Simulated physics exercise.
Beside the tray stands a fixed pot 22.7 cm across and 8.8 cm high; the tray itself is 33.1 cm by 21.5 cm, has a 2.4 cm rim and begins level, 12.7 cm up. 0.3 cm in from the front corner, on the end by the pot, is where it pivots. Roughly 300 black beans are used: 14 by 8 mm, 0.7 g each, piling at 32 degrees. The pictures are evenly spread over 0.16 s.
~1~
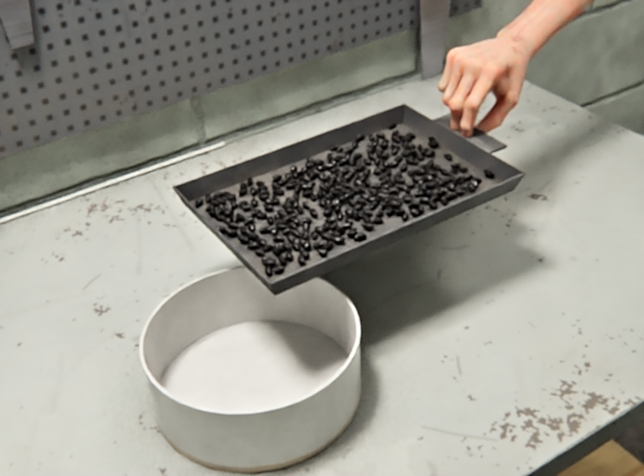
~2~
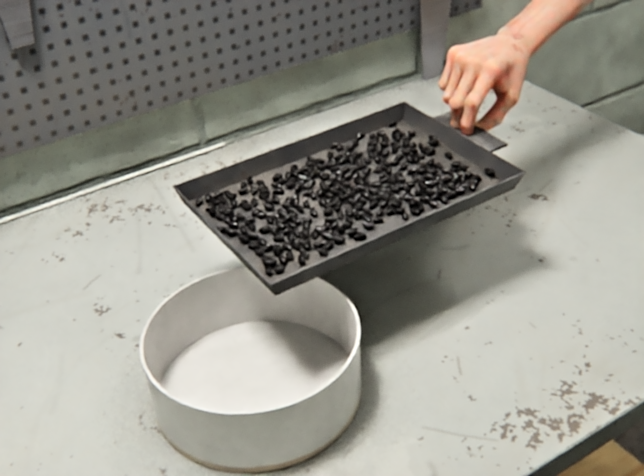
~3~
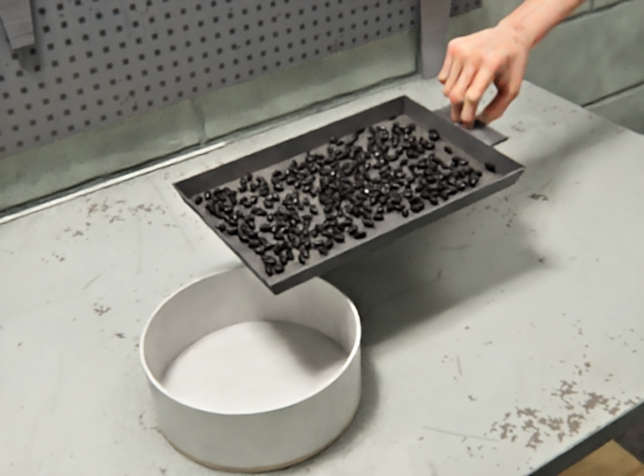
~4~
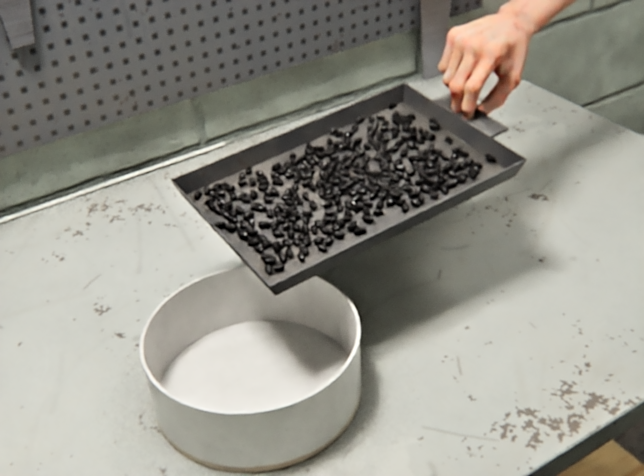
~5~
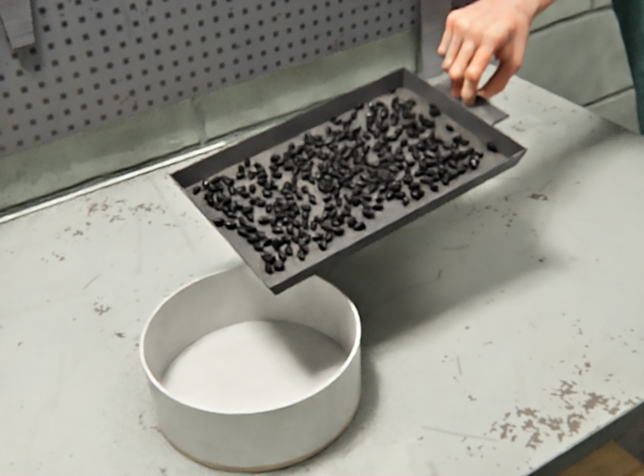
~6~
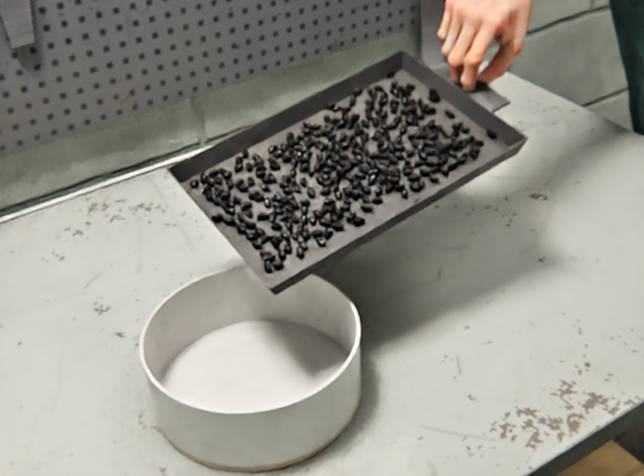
A hand gripping the right end of a dark rectangular tray of scattered black beans slowly raises that end, slanting the tray toward the left above a round white pot on a worn bench, while the beans barely shift.
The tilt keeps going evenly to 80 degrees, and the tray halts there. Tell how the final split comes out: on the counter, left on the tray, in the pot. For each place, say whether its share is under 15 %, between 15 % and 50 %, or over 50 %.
Counter: Small. Tray: Small. Pot: Large.
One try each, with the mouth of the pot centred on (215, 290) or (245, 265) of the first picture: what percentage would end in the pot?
Near 10 and 0 percent, one try each.
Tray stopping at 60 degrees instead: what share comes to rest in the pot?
That would be around 75 percent.
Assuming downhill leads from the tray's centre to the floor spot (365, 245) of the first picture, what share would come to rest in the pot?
I'd say close to 60 %.
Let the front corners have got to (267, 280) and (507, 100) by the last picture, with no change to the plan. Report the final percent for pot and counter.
Final per cent - pot 45, counter 45.
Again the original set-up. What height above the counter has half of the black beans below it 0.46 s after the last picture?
Median height: Approx. 18 cm.
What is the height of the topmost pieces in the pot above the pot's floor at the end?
3.5 cm.
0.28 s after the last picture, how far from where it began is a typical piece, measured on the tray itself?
Around 4 centimetres.
Then, 0.28 s after the last picture, tilt 47 degrees; the tray holds 100 %, the pot 0 %.
Then, 0.46 s after the last picture, tilt 69 degrees; the tray holds 95 %, the pot 0 %.
Then, 0.76 s after the last picture, tilt 80 degrees; the tray holds 5 %, the pot 90 %.
In the end, counter 0 %, tray 0 %, pot 100 %.
